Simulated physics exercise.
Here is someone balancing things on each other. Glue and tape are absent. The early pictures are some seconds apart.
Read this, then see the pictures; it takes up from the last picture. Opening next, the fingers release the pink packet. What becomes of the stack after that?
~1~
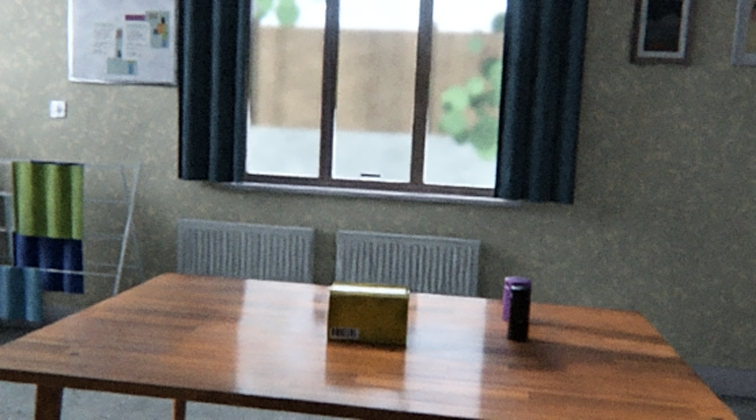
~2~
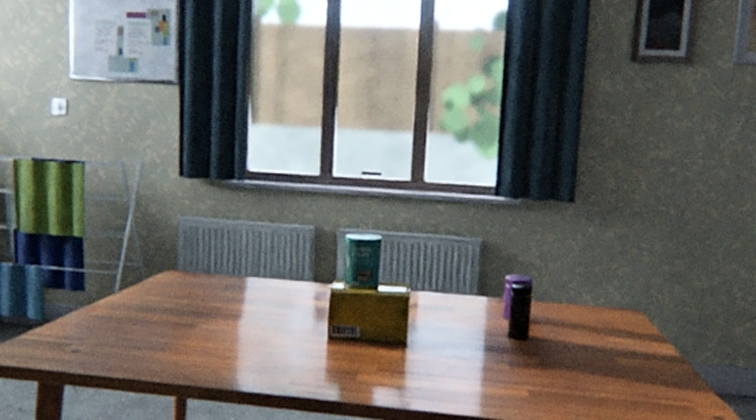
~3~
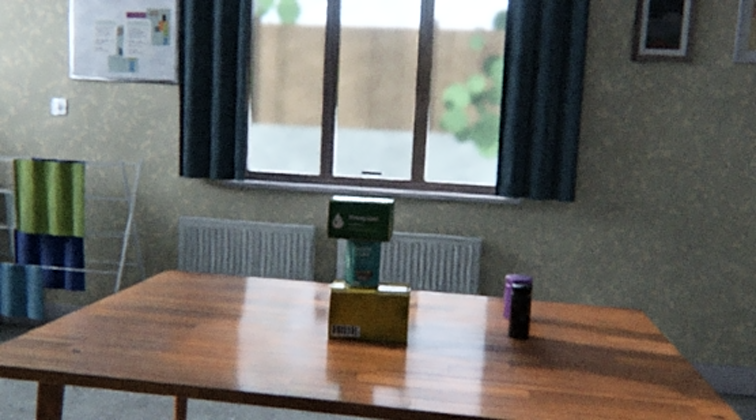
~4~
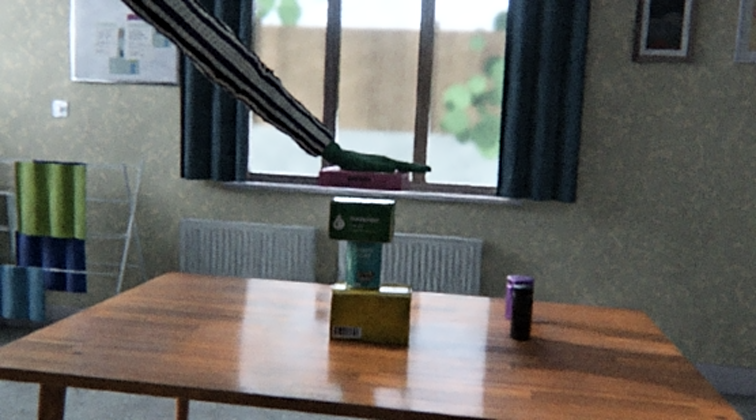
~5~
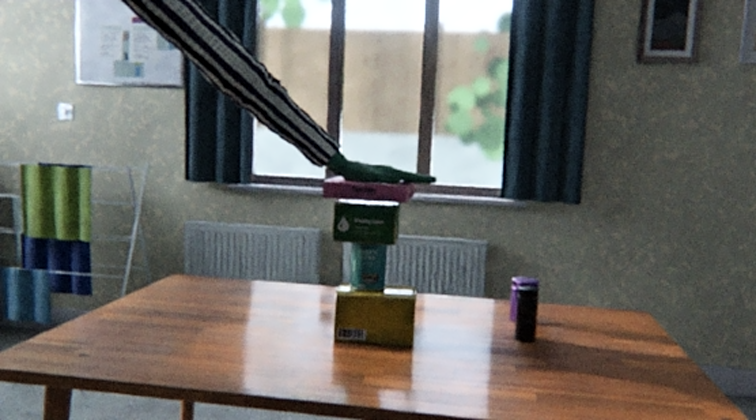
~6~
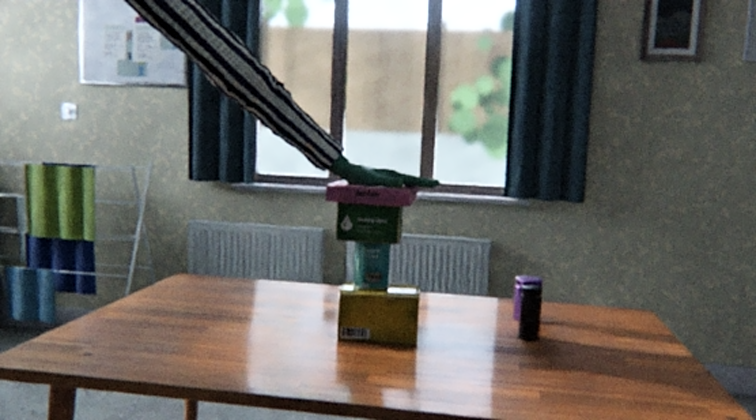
The stack stays standing.
Then, 0.40 s after the last picture, nothing has stirred.
Then, 1.20 s after the last picture, pink packet resting near (374, 193).
At rest, all 6 in place. Seen from the same camera at the end, pink packet near (374, 193). The pile stays up.
